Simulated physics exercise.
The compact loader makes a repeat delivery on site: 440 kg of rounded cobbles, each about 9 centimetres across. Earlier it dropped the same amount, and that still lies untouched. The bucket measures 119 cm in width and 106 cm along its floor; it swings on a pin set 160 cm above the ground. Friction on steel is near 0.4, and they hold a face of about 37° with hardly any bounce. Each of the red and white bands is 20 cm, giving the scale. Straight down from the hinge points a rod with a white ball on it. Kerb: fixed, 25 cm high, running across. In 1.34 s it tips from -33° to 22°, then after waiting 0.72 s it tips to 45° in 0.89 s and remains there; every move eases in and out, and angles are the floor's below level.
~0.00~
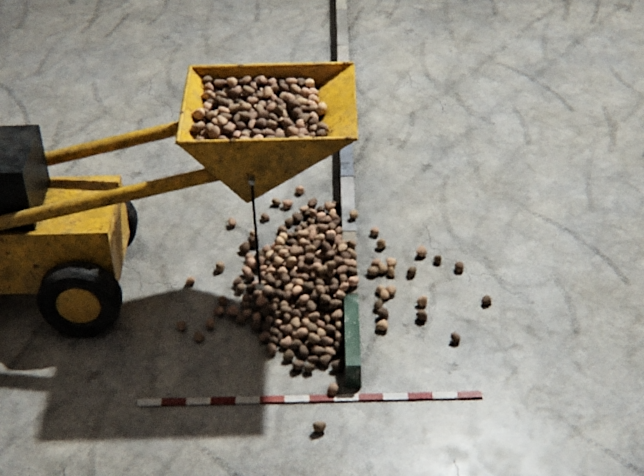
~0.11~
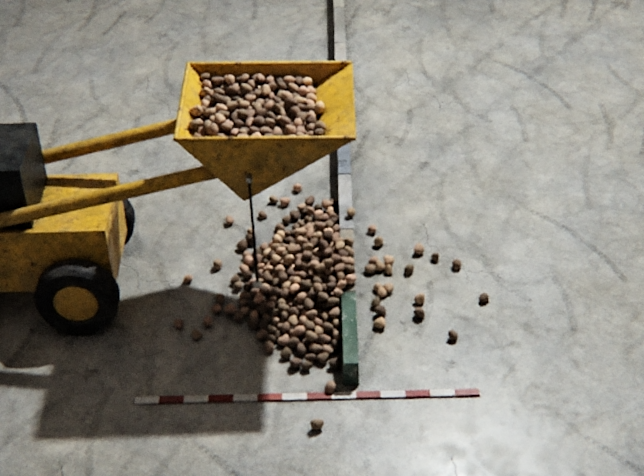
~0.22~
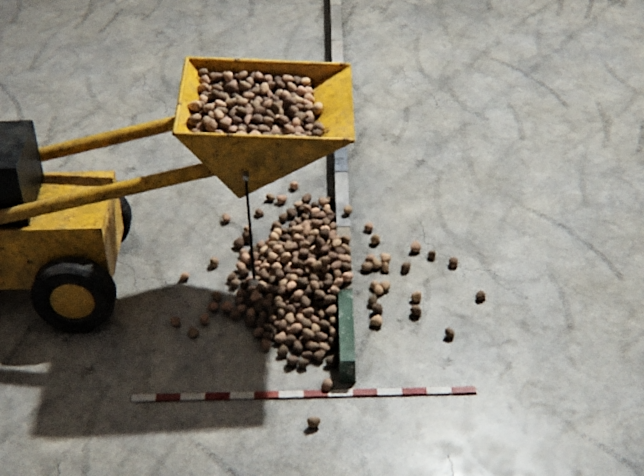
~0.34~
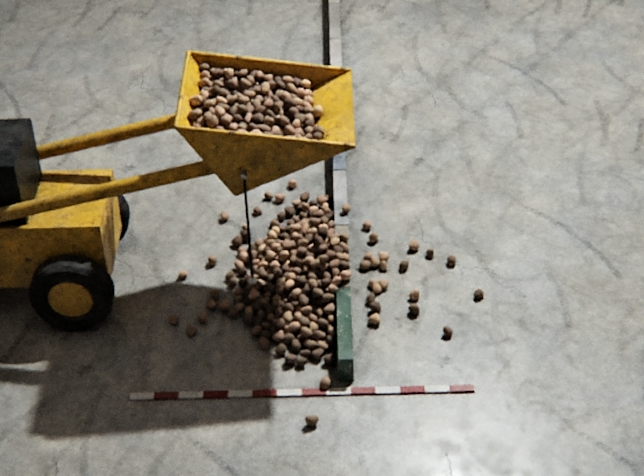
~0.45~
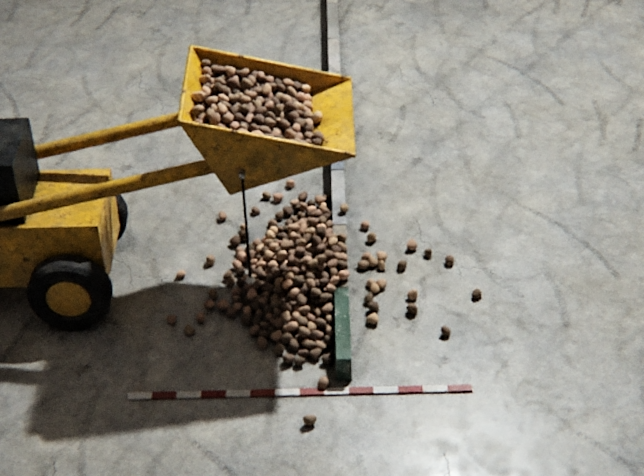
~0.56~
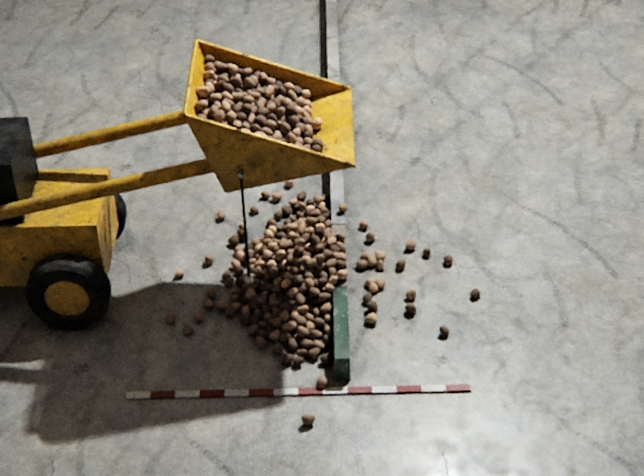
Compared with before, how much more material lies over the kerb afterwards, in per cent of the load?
Some 100 per cent of a load more.
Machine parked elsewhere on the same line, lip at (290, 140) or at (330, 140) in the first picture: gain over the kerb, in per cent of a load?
First place about 35 %, second about 80 %.
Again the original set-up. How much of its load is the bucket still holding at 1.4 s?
Some 95 %, roughly, is held.
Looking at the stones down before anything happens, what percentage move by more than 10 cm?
I'd say roughly 5 per cent of them.
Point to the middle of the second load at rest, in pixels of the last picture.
They come to rest centred about (396, 266).
After 1.0 s the floor is at 14°; in per cent of one load, 100 in the bucket, 95 on this side of the kerb, 5 over the kerb; the foremost stones are at (428, 280).
After 1.4 s the floor is at 22°; in per cent of one load, 96 in the bucket, 96 on this side of the kerb, 8 over the kerb; the foremost stones are at (428, 280).
After 3.4 s the floor is at 45°; in per cent of one load, 0 in the bucket, 95 on this side of the kerb, 105 over the kerb; the foremost stones are at (573, 222).
After 6.2 s the floor is at 45°; in per cent of one load, 0 in the bucket, 95 on this side of the kerb, 105 over the kerb; the foremost stones are at (576, 221). Net gain over the kerb, 100.
